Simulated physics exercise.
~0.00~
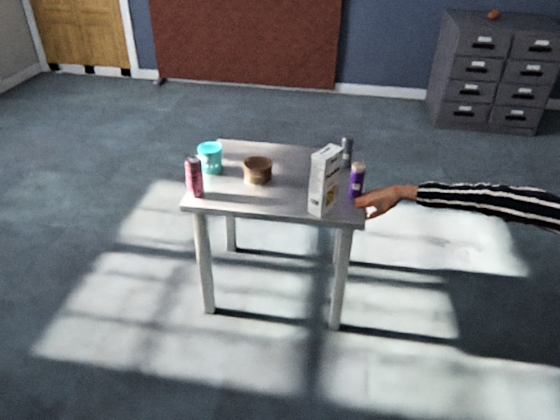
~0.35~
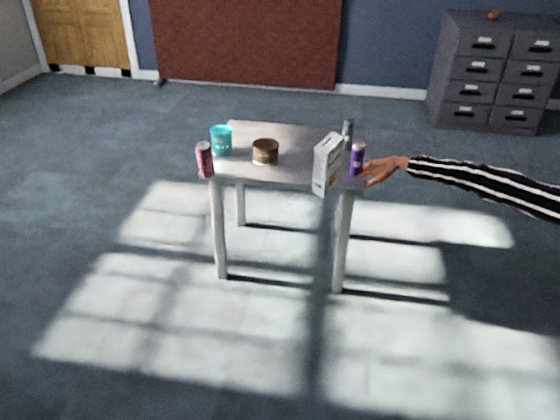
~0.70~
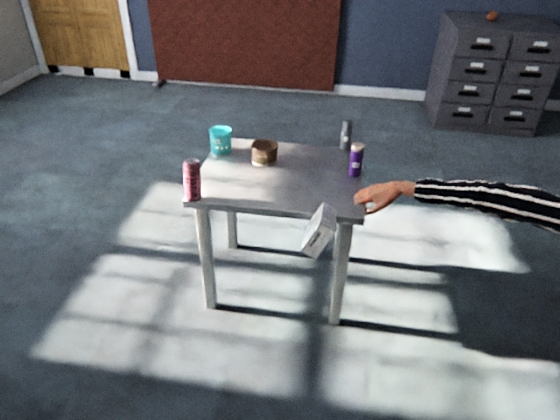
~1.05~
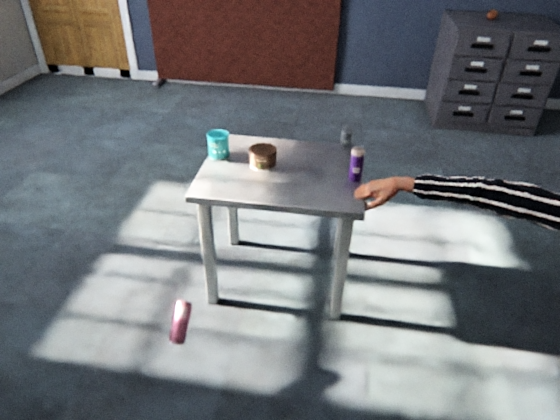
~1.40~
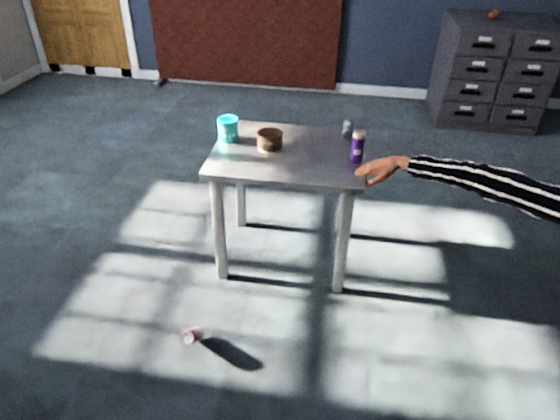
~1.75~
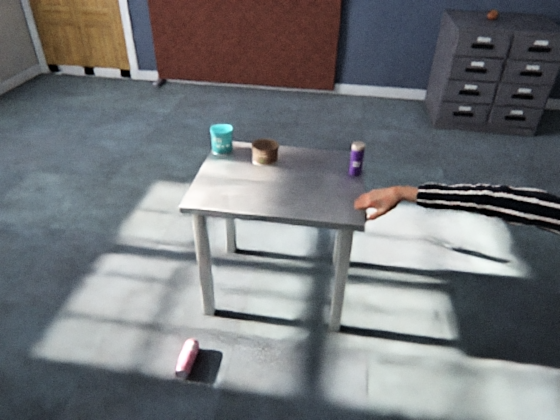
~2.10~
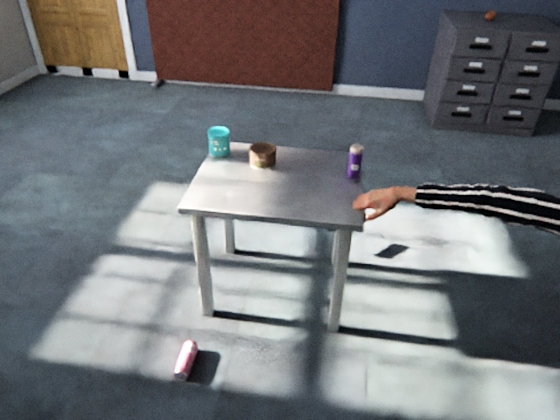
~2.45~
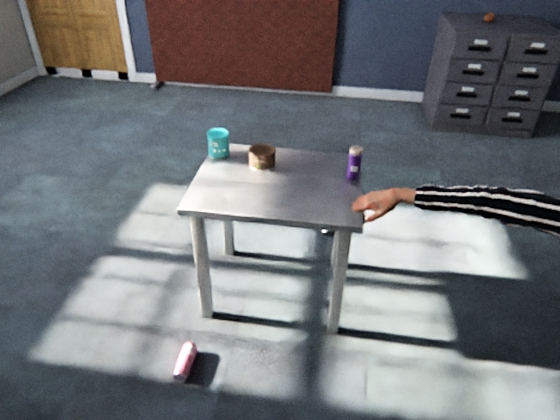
White table jolting back and forth beside a striped-sleeved hand, shedding a white packet, pink can and grey shaker, three items staying.
